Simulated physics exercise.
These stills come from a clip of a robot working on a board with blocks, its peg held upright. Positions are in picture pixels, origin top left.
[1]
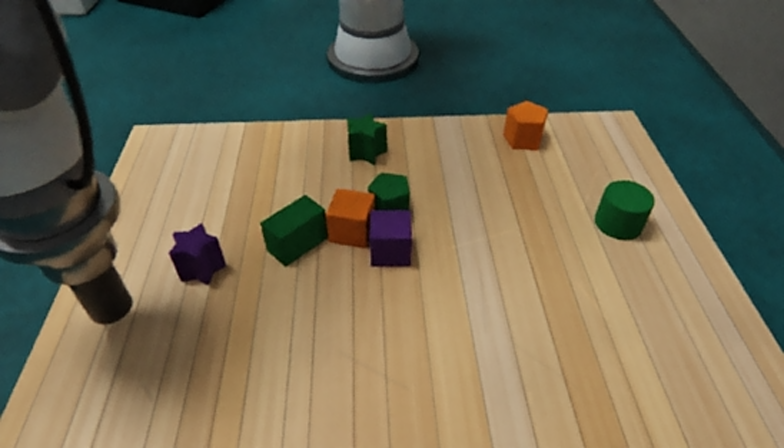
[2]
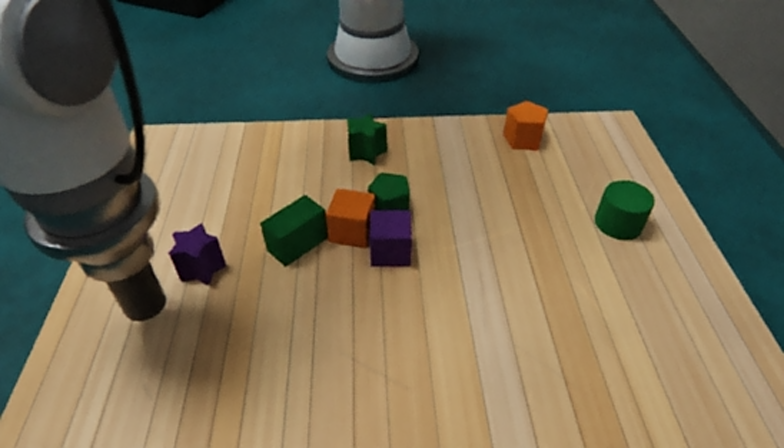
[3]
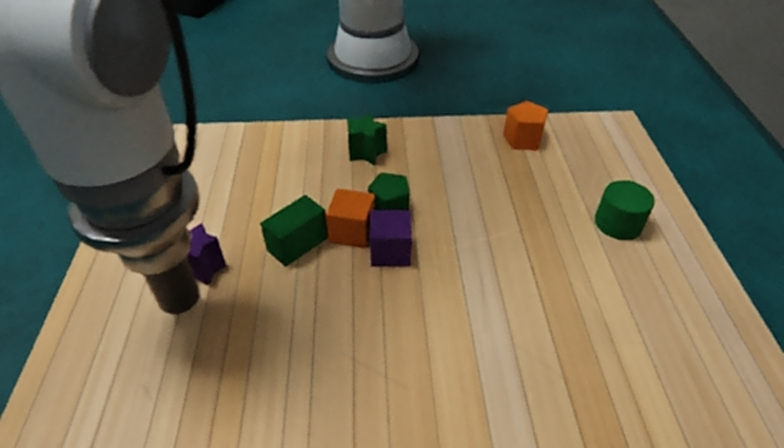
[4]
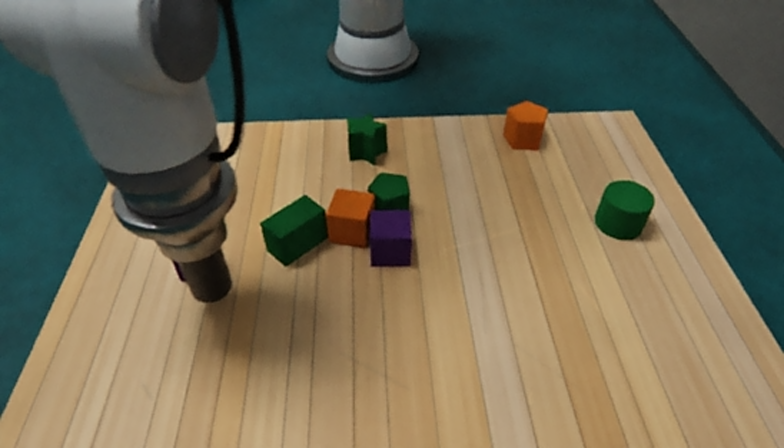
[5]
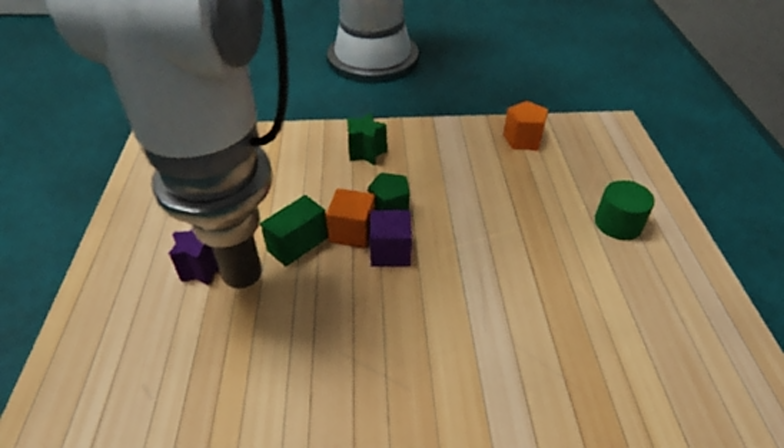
On a light wooden board set against a teal surface, green, orange and purple blocks sit scattered, several clustered near the middle. A robot arm with a dark peg moves steadily rightward from the left edge, passing in front of the purple star and nearing the green rectangular block, while the blocks stay still.
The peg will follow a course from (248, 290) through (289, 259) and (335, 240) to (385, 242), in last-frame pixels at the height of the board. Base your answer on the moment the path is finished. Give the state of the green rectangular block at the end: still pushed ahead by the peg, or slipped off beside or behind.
I'd say the green rectangular block has slipped off and sits beside or behind the peg.
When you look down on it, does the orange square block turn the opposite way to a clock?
Yes
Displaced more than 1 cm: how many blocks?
I expect three or more blocks to be moved by more than 1 cm.
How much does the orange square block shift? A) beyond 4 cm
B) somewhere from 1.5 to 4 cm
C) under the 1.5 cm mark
A (beyond 4 cm)
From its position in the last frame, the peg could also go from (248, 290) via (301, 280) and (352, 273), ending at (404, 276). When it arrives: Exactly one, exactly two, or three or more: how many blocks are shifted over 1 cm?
The result: One block.
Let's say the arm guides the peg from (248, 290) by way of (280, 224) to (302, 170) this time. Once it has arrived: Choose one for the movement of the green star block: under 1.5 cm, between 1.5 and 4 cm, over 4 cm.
That block covers short of 1.5 cm.
What follows on the original path. One third of the way, peg (286, 242); green rectangular block (307, 199), turned 15° anticlockwise.
Two thirds of the way, peg (333, 223); green rectangular block (327, 181), turned 55° anticlockwise; orange square block (372, 196); green pentagon (407, 176); purple square block (403, 223), turned 35° clockwise.
At the end, peg (385, 225); green rectangular block (327, 181), turned 55° anticlockwise; orange square block (400, 189), turned 70° anticlockwise; green pentagon (416, 164), turned 15° clockwise; purple square block (422, 226), turned 40° clockwise.
